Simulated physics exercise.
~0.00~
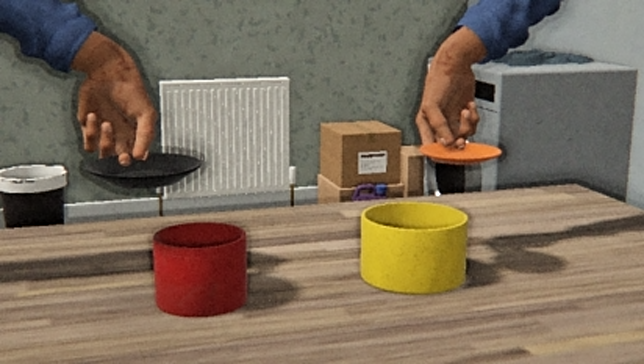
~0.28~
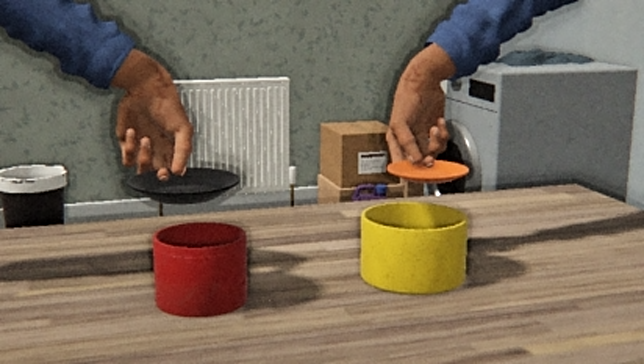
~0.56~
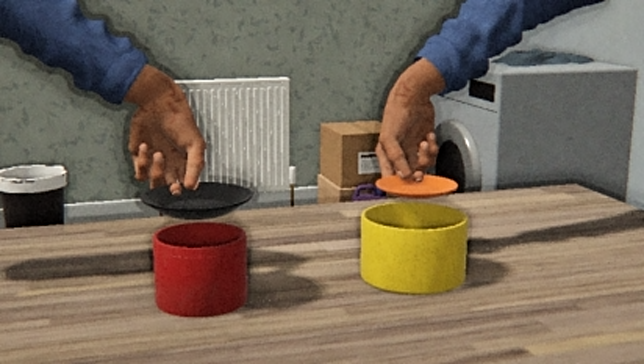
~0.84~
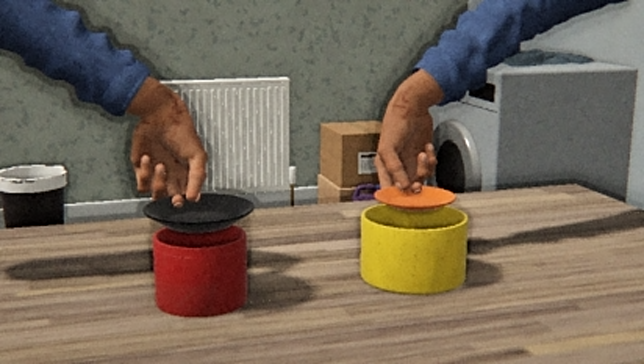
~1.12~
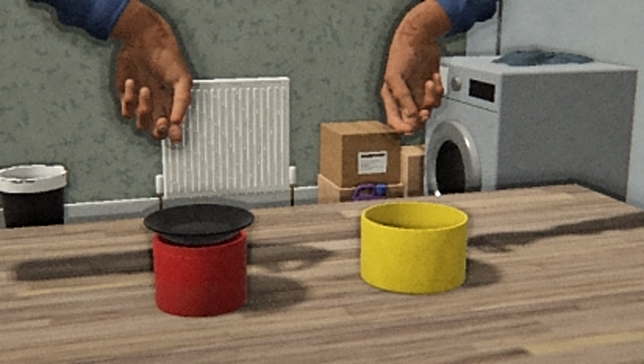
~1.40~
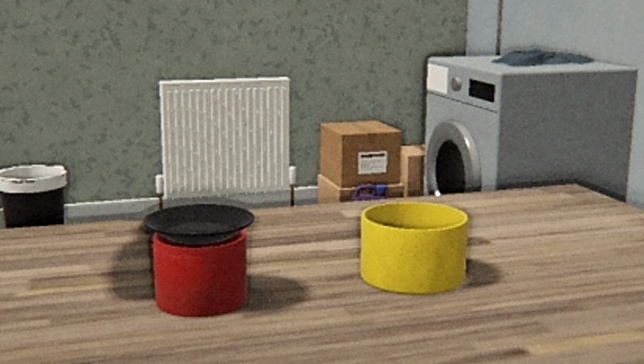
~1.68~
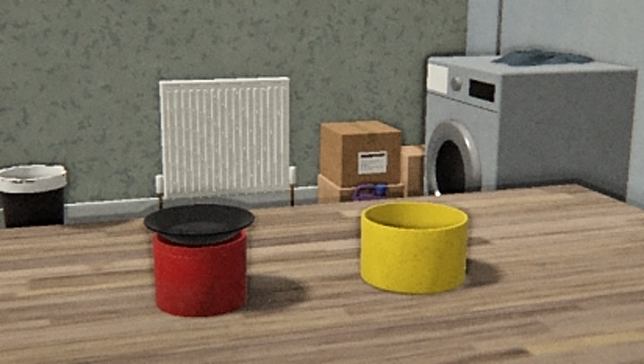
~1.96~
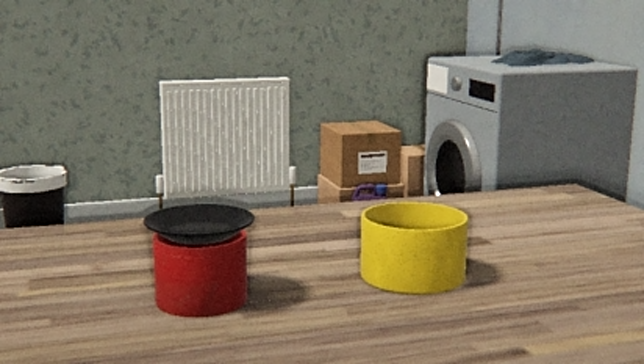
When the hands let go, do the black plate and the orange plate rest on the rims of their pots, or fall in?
The black plate rests on the rim of the red pot like a lid, but the orange plate falls inside the yellow pot.
